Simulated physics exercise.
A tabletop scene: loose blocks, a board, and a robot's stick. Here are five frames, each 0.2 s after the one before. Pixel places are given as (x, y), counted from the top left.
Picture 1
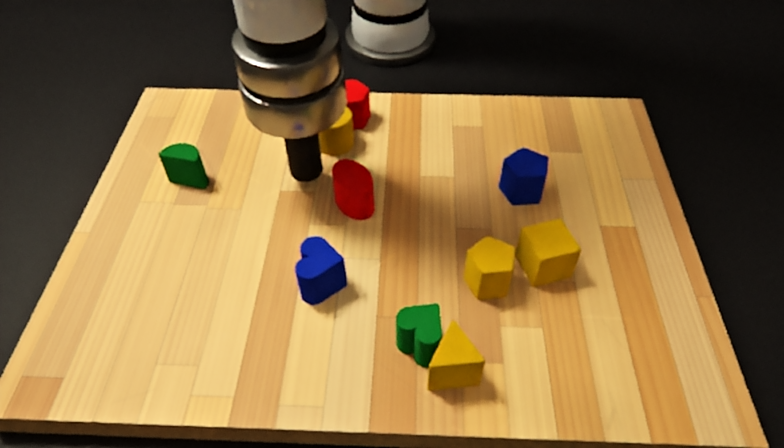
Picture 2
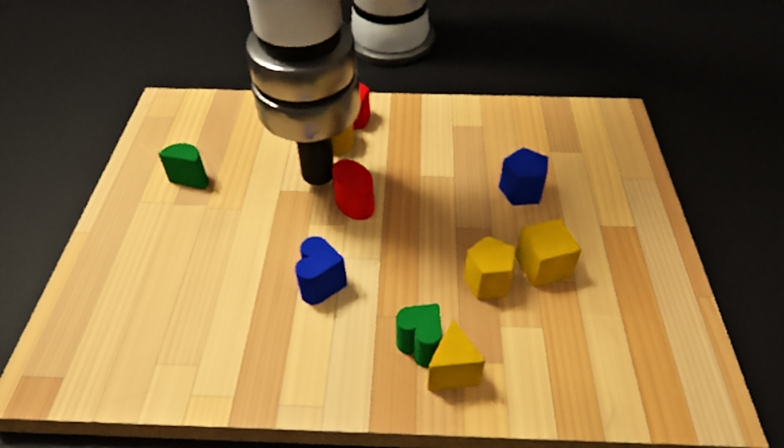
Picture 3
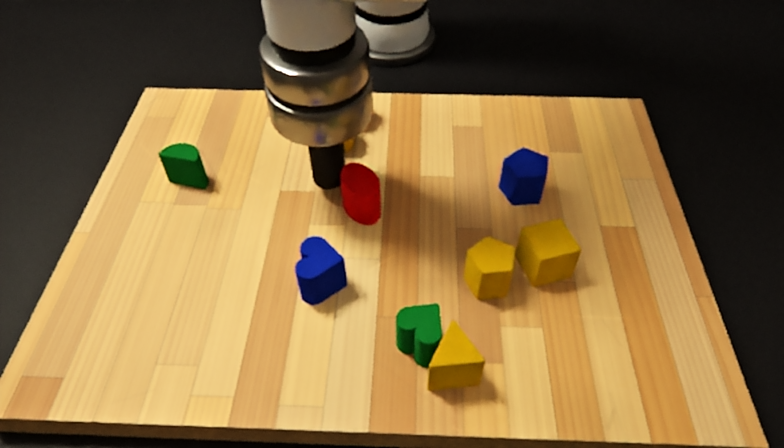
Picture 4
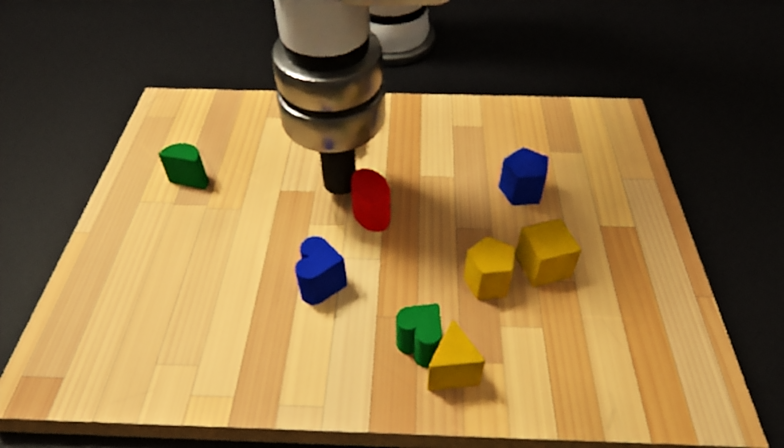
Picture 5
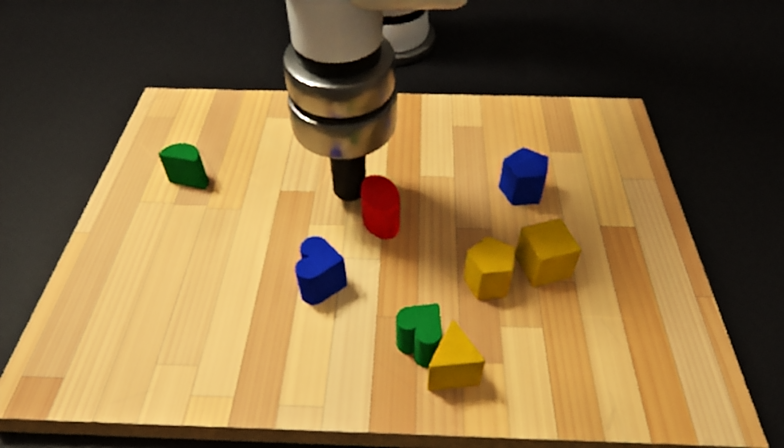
A robot's stick moves right to a red oval block and pushes it slightly down-right.
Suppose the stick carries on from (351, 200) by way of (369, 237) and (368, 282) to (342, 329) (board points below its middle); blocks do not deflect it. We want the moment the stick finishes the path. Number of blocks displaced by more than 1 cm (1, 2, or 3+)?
Once the path ends, one block will have shifted.
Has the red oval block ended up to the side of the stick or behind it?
I believe so.
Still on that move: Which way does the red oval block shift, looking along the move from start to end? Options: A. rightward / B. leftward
B: Leftward.
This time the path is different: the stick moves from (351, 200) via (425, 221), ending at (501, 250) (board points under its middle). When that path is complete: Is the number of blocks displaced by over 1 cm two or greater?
Going by the path, no.
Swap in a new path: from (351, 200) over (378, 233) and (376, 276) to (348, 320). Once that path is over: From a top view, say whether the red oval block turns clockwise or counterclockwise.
Against the clock.
What follows on the original path. One third of the way, stick at (369, 227); red oval block at (411, 216), turned 25° anticlockwise.
Two thirds of the way, stick at (367, 272); red oval block at (412, 216), turned 25° anticlockwise.
At the end, stick at (340, 320); blue heart-shaped block unmoved; red oval block at (412, 216), turned 25° anticlockwise.
